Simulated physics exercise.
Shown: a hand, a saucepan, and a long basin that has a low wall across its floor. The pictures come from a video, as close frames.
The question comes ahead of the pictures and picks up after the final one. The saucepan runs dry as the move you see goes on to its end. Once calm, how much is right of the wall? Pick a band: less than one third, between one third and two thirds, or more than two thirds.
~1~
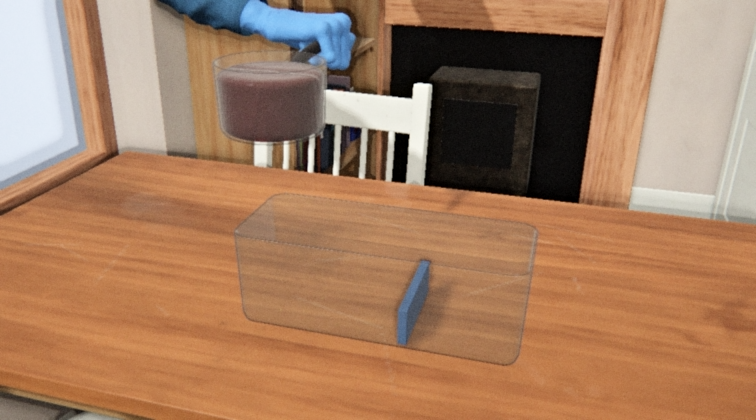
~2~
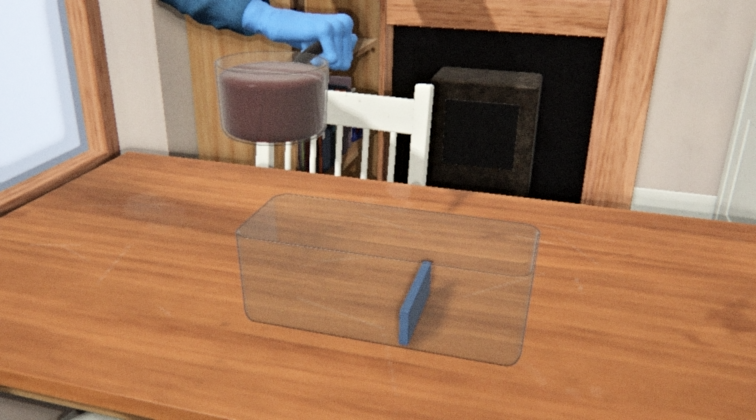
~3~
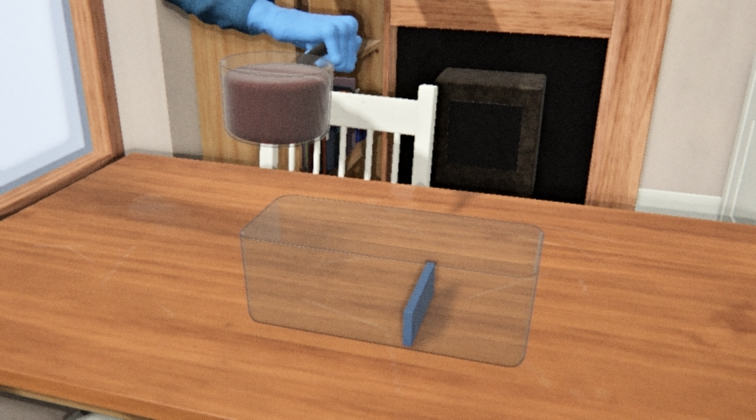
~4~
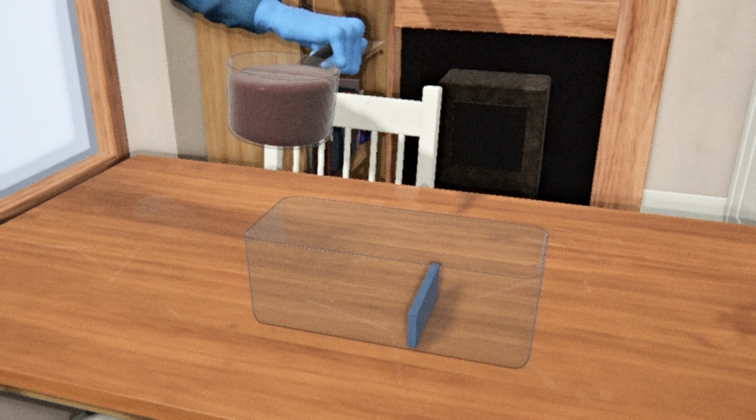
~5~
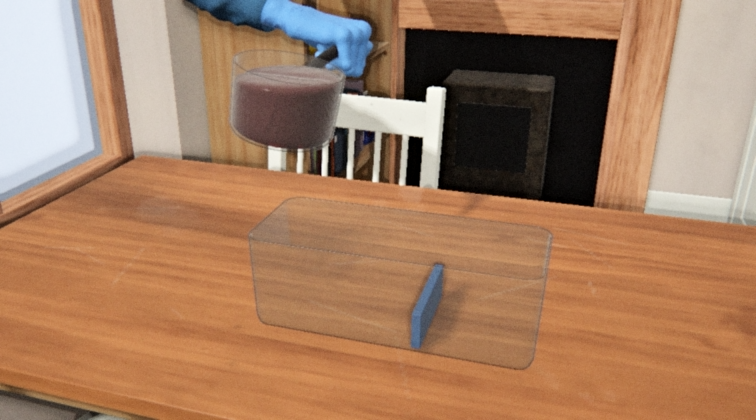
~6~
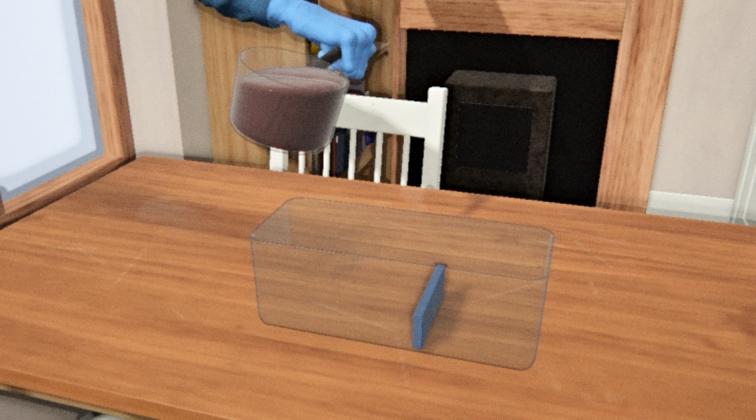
It is less than one third.
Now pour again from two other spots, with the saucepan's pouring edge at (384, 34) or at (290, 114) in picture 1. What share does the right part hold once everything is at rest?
Around 90 percent first, around 5 percent second.
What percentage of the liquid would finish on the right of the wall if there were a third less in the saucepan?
Some 5 parts in a hundred.
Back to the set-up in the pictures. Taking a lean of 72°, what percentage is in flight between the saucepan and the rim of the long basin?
I'd say some 30 per cent.
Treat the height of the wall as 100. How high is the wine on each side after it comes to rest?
I'd put the left at about 60 and the right at about 0.
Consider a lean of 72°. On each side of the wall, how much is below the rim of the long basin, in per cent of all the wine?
Near 10 in a hundred left, near 0 in a hundred right.
A moment on, the saucepan is tipped part way and 57 per cent is still to pour, 12 is left of the wall and 0 right of it.
Next, the saucepan is tipped right over and 12 per cent is still to pour, 74 is left of the wall and 2 right of it.
Then the saucepan is tipped right over and 1 per cent is still to pour, 92 is left of the wall and 3 right of it.
Later the saucepan is tipped right over and 0 per cent is still to pour, 95 is left of the wall and 4 right of it.
In the end 95 per cent lies left of the wall, 4 right of it and 2 outside.
